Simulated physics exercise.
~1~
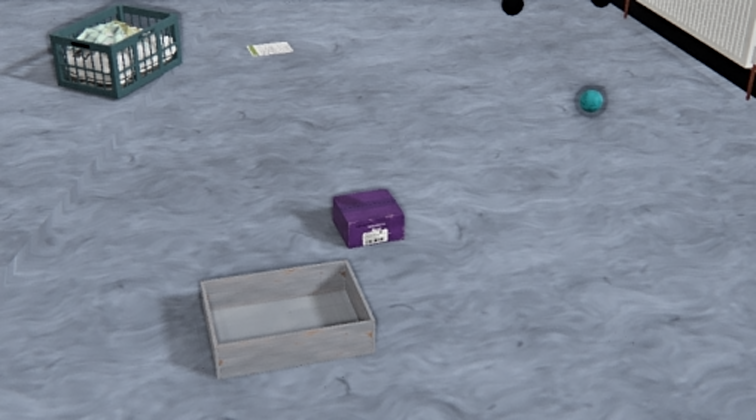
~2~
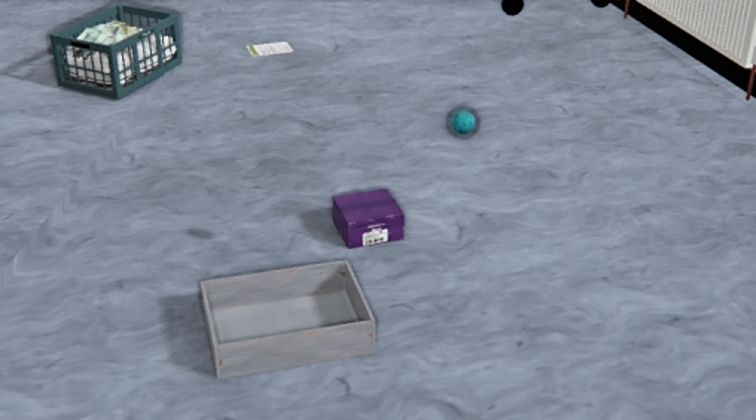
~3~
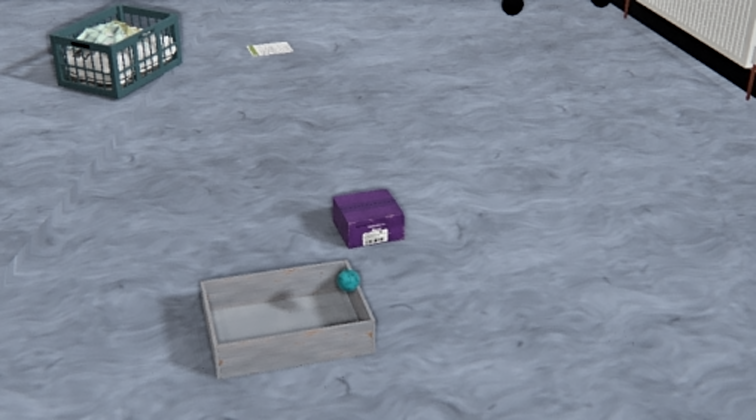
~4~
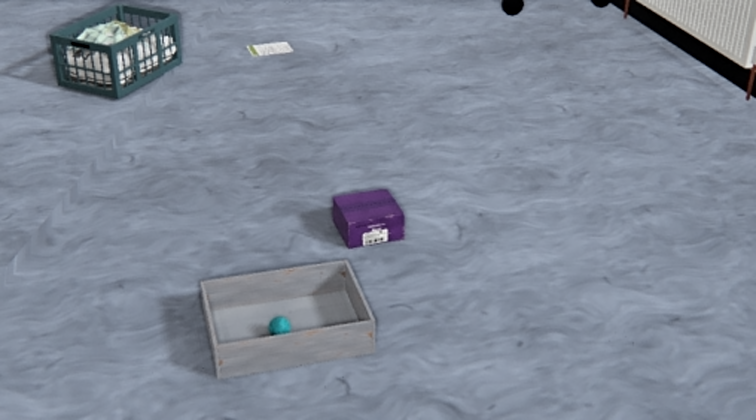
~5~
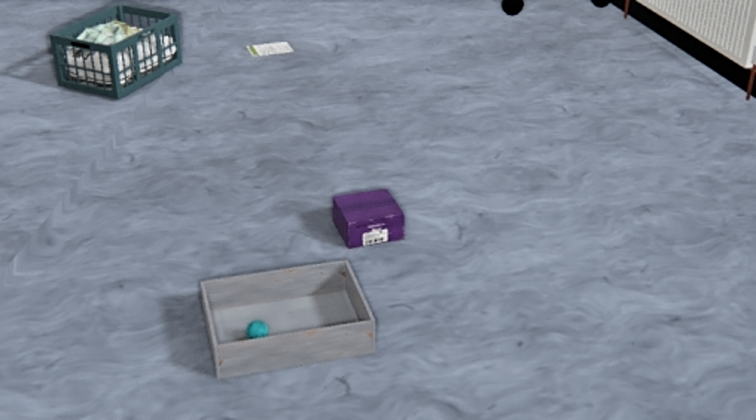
The video shows a small turquoise ball flying left and downward across a room with a blue-grey floor, past a purple parcel and into an open grey wooden box. The ball moves left inside the box and ends within it, while the parcel stays in place.
